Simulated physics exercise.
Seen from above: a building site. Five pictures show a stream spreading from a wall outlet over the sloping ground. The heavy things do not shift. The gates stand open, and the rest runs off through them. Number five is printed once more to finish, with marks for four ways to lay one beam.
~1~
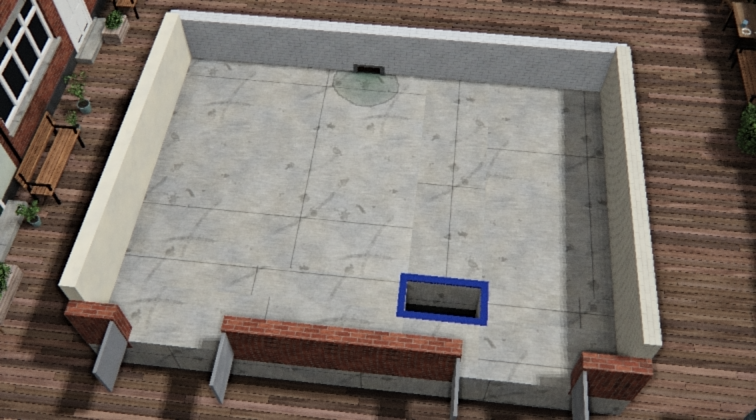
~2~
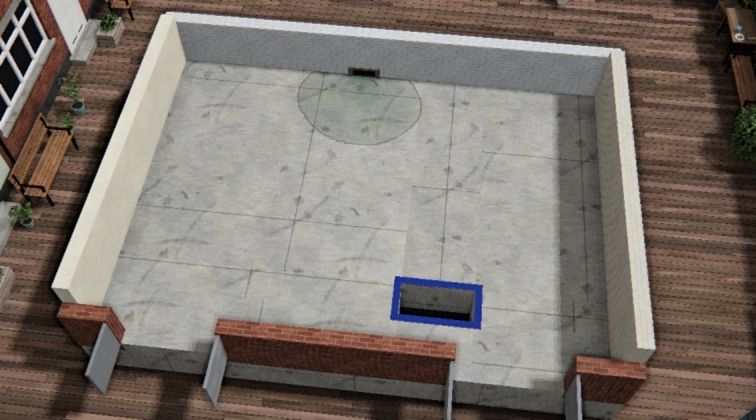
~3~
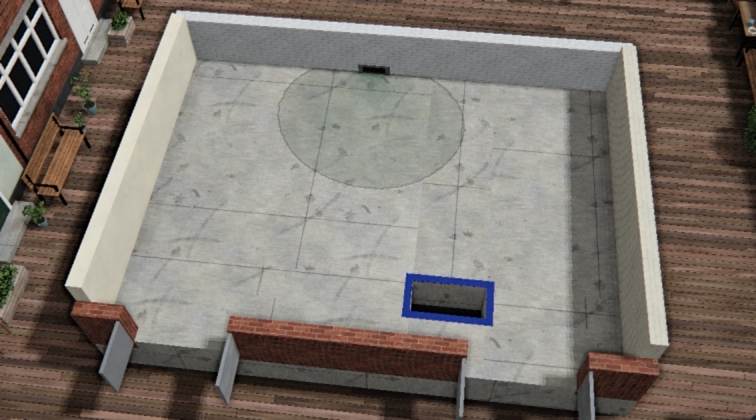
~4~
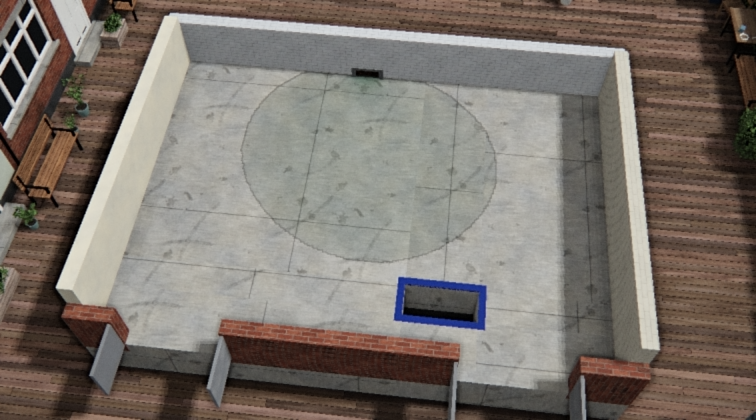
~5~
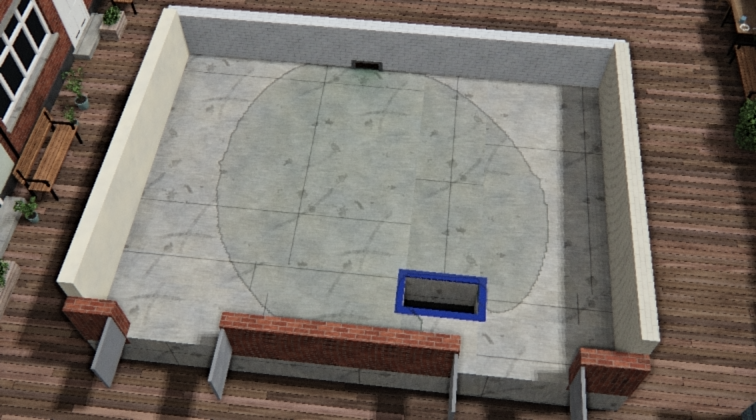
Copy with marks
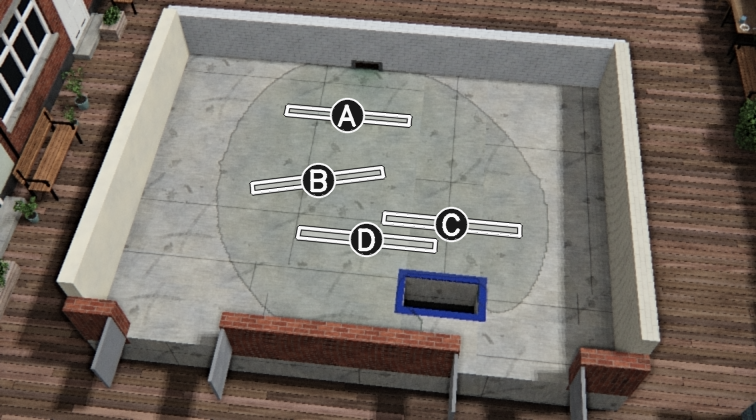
A walled concrete yard with open gates sat below as a faint wet patch spread from an opening in the back wall, widening across the floor until it reached the blue-edged drain near the front.
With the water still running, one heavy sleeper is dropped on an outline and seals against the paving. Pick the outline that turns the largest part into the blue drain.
Use position B.
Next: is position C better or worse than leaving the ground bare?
Worse.
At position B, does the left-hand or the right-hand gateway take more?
The right gate.
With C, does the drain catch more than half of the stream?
No.
On the marked copy, A from (287, 110) to (409, 121); B from (252, 188) to (382, 172); C from (384, 217) to (519, 230); D from (298, 232) to (435, 245).
For position A, about 14 % of the stream goes into the blue drain, about 86 % out by the gates.
For position B, about 27 % of the stream goes into the blue drain, about 73 % out by the gates.
For position C, about 20 % of the stream goes into the blue drain, about 80 % out by the gates.
For position D, about 16 % of the stream goes into the blue drain, about 84 % out by the gates.
